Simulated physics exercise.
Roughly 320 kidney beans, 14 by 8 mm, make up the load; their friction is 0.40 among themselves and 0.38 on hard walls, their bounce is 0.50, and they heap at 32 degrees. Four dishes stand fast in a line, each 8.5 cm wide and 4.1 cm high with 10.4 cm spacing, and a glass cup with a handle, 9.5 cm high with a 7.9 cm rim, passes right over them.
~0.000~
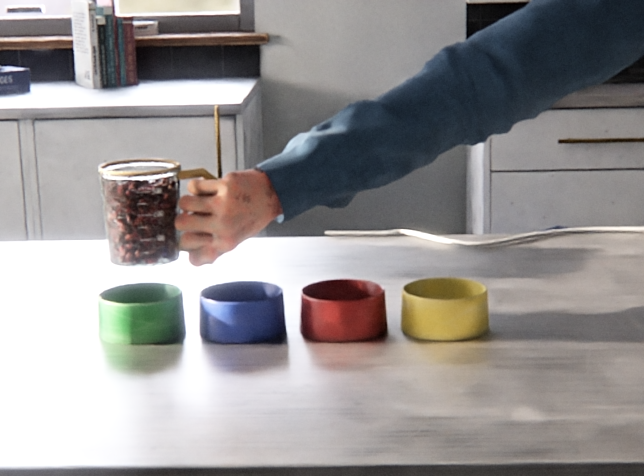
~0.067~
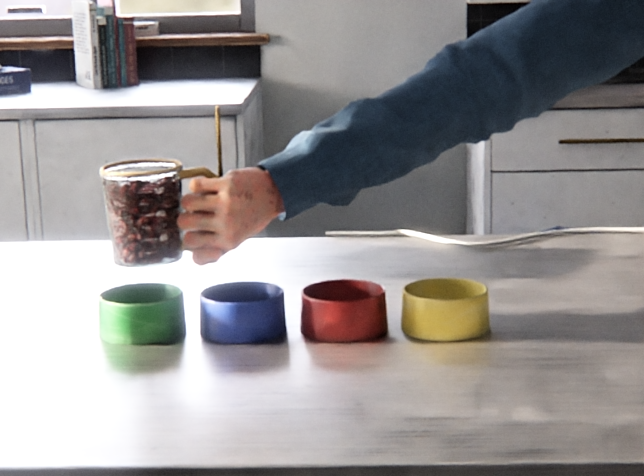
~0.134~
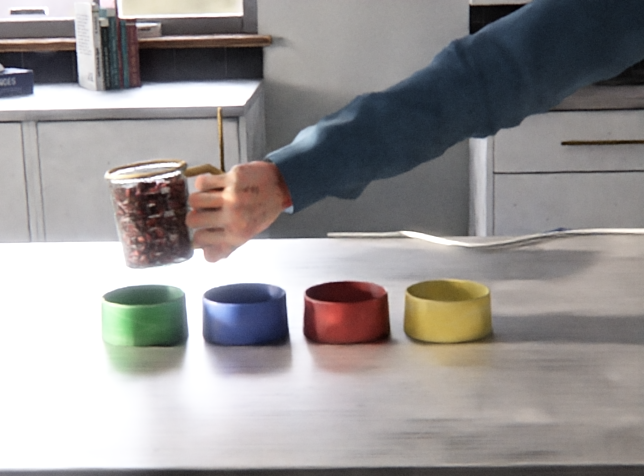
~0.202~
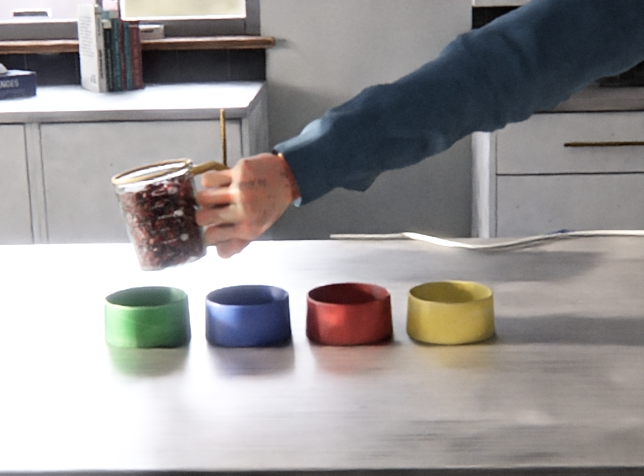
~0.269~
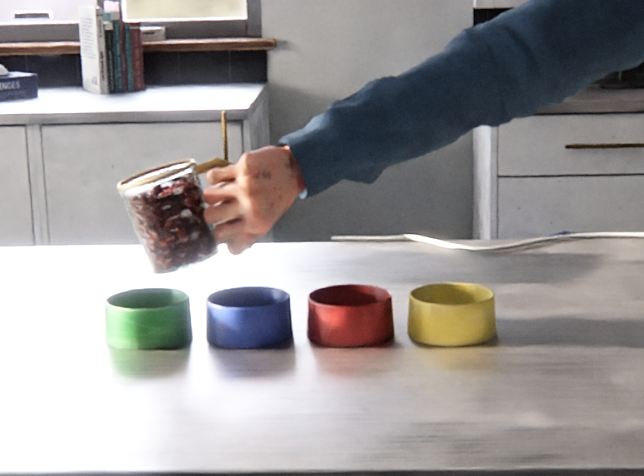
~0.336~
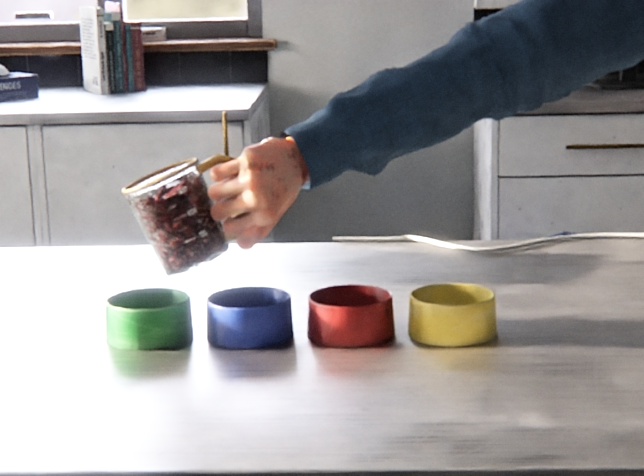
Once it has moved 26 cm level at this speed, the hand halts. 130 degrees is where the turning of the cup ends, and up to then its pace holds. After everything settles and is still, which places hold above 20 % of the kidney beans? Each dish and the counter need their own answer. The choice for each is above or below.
Red: It will be left with one in five or fewer, blue: It will be left with more than one in five, green: It will be left with one in five or fewer, yellow: It will be left with one in five or fewer, counter: It will be left with more than one in five.
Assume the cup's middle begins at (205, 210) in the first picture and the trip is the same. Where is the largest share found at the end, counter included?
Biggest portion: Red.
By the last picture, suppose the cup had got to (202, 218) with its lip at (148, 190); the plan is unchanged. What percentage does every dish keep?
Per cent kept: Red 80; blue 0; green 0; yellow 0.
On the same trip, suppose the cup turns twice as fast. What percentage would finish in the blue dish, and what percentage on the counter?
Shares: Blue dish 30, counter 40.
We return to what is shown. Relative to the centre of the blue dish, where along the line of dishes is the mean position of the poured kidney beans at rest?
The load's average lands around 2 cm in the plus-x direction.
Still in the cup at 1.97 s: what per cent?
I reckon around 0 per cent.
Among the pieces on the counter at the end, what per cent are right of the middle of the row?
That works out to close to 40 per cent.
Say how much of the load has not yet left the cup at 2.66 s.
Estimate: Some 0 %.
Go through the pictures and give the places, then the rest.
The first picture shows cup at (142, 213), tilt 0 degrees, lip at (101, 168), moved 0.0 cm; middle of the pieces at (145, 217); green dish at (140, 293); blue dish at (241, 292); red dish at (342, 291); yellow dish at (444, 289).
The second picture shows cup at (145, 213), tilt 1 degrees, lip at (102, 169), moved 0.2 cm; middle of the pieces at (148, 218).
The third picture shows cup at (153, 215), tilt 6 degrees, lip at (107, 173), moved 0.8 cm; middle of the pieces at (156, 219).
The fourth picture shows cup at (163, 216), tilt 11 degrees, lip at (114, 179), moved 1.5 cm; middle of the pieces at (167, 220).
The fifth picture shows cup at (171, 218), tilt 16 degrees, lip at (119, 185), moved 2.2 cm; middle of the pieces at (175, 221).
The sixth picture shows cup at (179, 218), tilt 21 degrees, lip at (125, 190), moved 3.0 cm; middle of the pieces at (183, 221); green dish at (148, 299); blue dish at (249, 298); red dish at (350, 296); yellow dish at (452, 295). Its pace works out near 75 degrees a second; the hand travels 11 cm a second.
Then, at 1.32 s, tilt 96 degrees; cup holds 95 %.
Then, at 1.97 s, tilt 130 degrees; cup holds 0 %, red 5 %, blue 60 %.
Then, at 2.66 s, tilt 130 degrees; cup holds 0 %, red 5 %, blue 60 %.
In the end, at 3.0 s, red 5 %, blue 60 %, green 0 %, yellow 0 %, counter 30 %.
